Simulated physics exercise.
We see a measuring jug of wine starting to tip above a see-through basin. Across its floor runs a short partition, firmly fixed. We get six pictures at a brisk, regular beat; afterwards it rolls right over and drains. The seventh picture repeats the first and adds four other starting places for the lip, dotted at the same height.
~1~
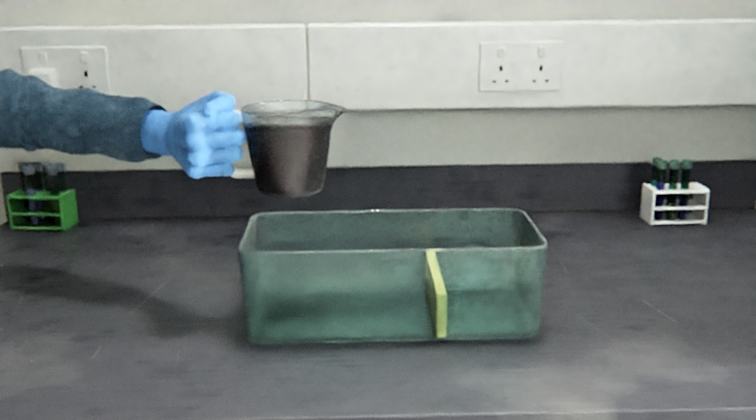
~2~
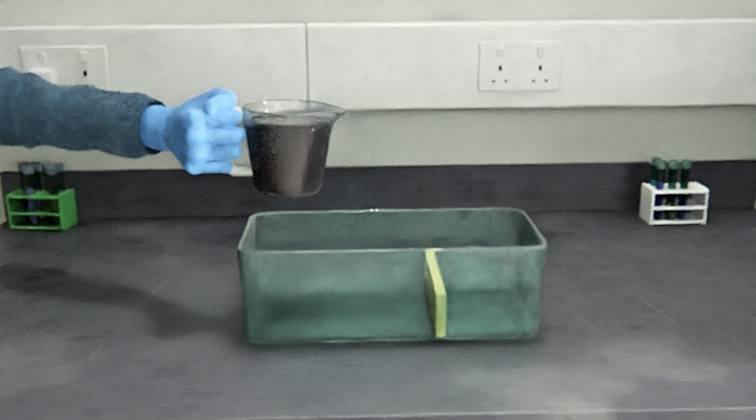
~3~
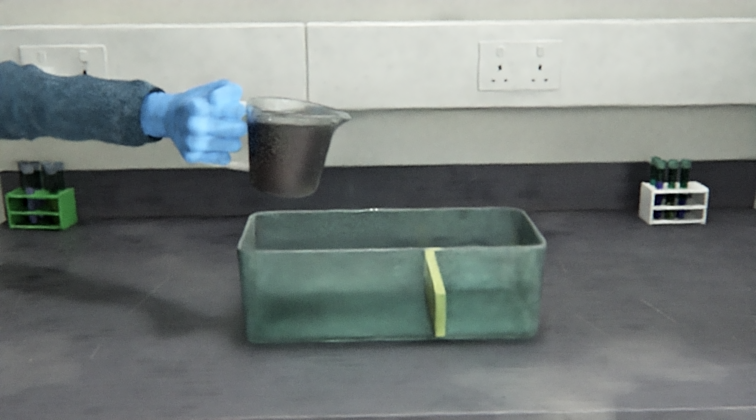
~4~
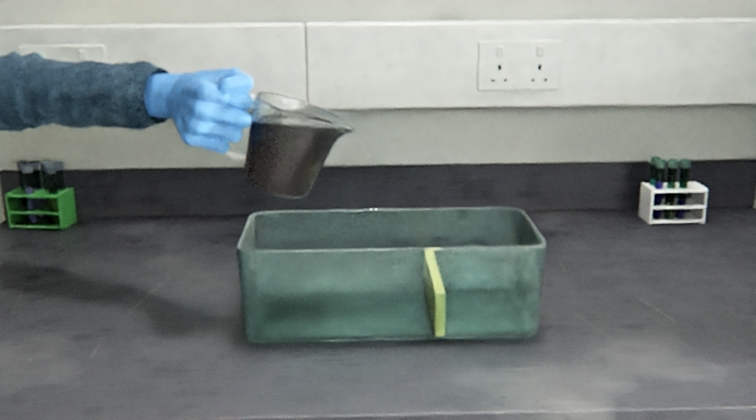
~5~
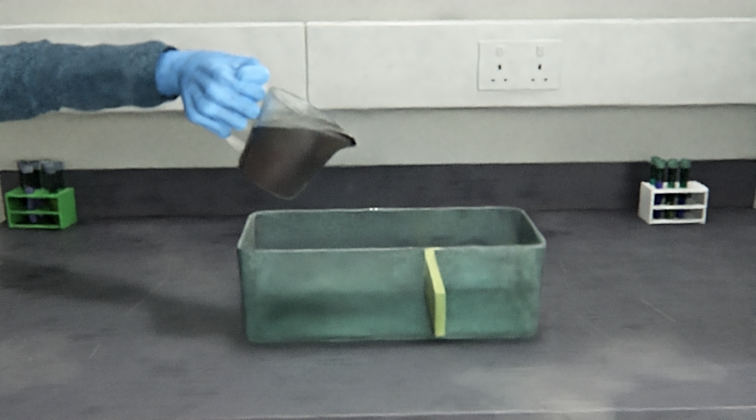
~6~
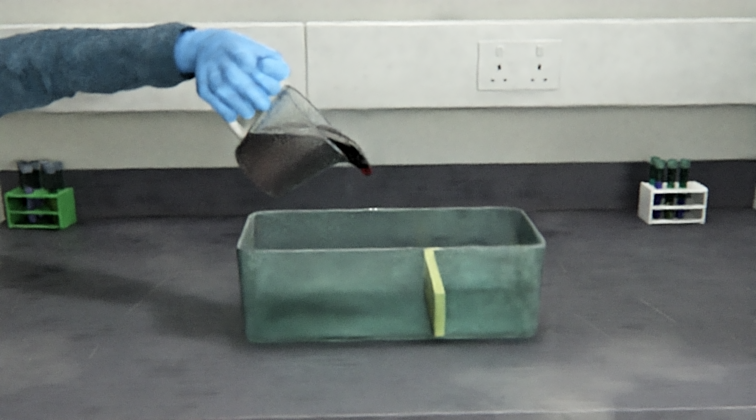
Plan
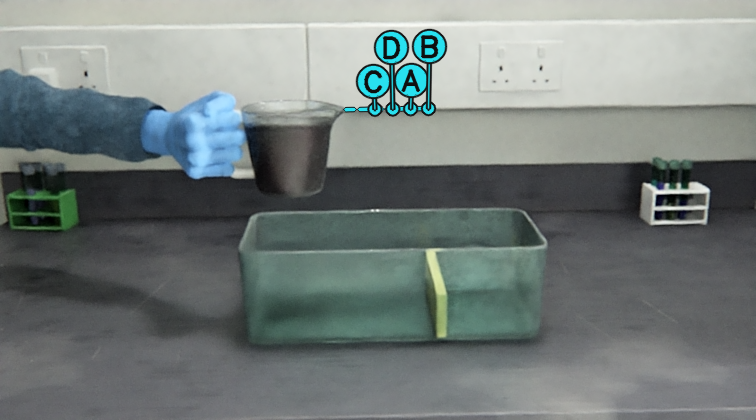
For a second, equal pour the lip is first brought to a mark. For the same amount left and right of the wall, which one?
A is best.
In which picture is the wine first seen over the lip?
In picture 5.
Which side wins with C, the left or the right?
The left side.
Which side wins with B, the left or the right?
The right side.
On the marked copy, A at (410, 108); B at (428, 108); C at (374, 109); D at (392, 109).
Choosing A, about 53 % ends left of the wall and 44 % right of it.
Choosing B, about 25 % ends left of the wall and 73 % right of it.
Choosing C, about 92 % ends left of the wall and 7 % right of it.
Choosing D, about 76 % ends left of the wall and 23 % right of it.
